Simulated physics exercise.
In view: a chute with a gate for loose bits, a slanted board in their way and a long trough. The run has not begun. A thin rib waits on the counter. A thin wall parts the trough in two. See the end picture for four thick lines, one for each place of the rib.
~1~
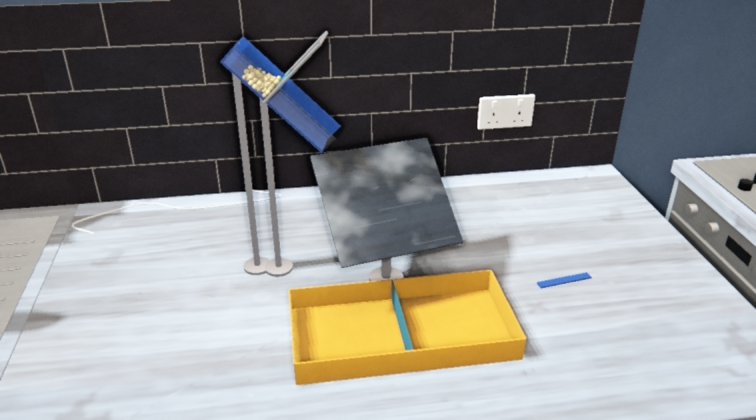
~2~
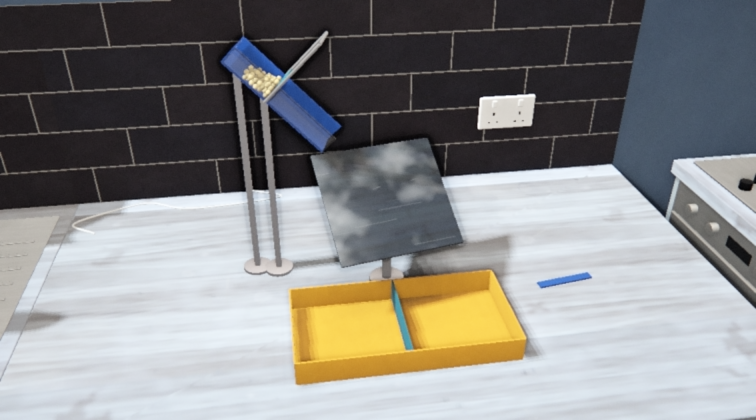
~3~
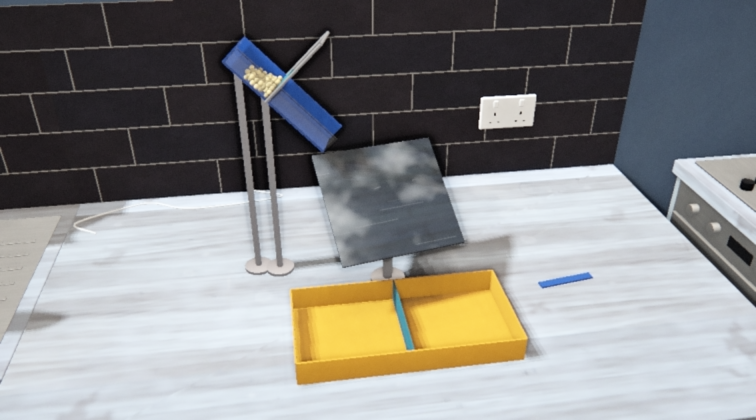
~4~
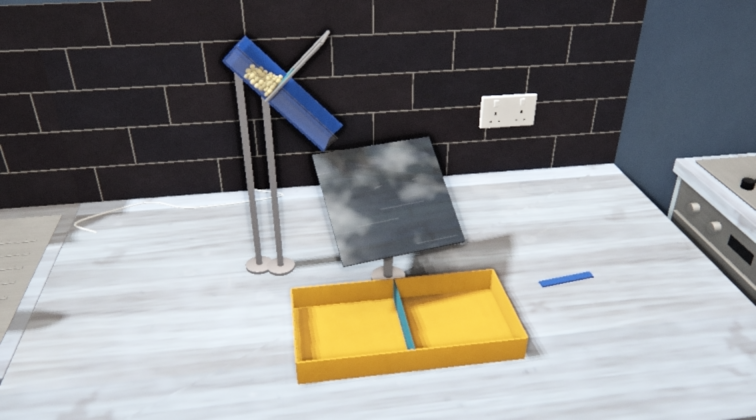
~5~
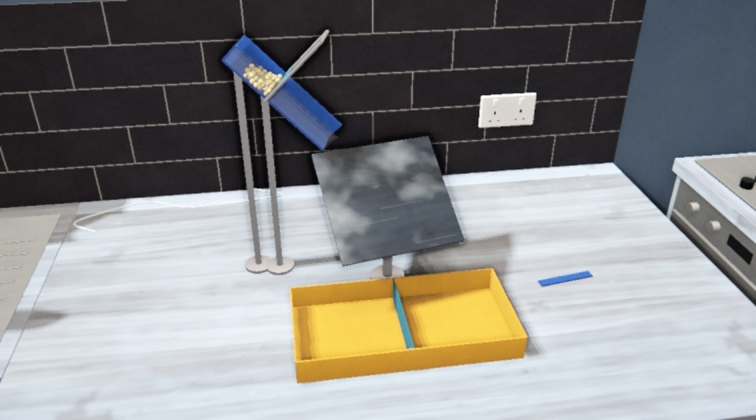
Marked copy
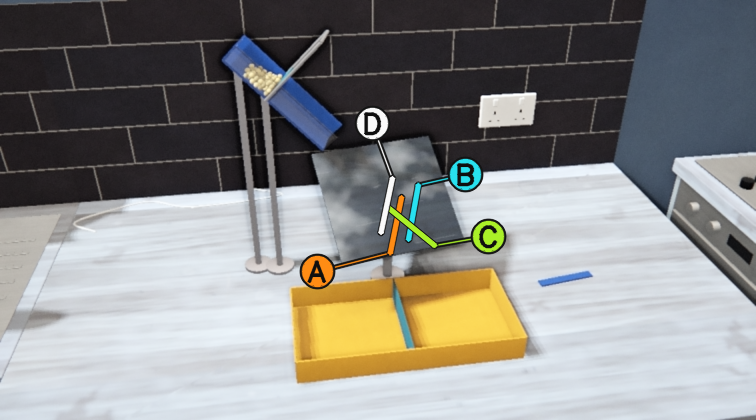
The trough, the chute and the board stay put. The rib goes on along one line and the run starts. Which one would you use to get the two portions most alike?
Go for B.
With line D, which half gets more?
The left half.
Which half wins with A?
The left half.
On the marked copy, line A from (401, 197) to (390, 252); line B from (418, 185) to (408, 239); line C from (386, 206) to (434, 245); line D from (392, 178) to (381, 232).
With A, of what is caught, all but a few in the left half, a small share in the right.
With B, of what is caught, close to half in the left half, close to half in the right.
With C, of what is caught, close to a quarter in the left half, the bulk in the right.
With D, of what is caught, all but a few in the left half, a small share in the right.
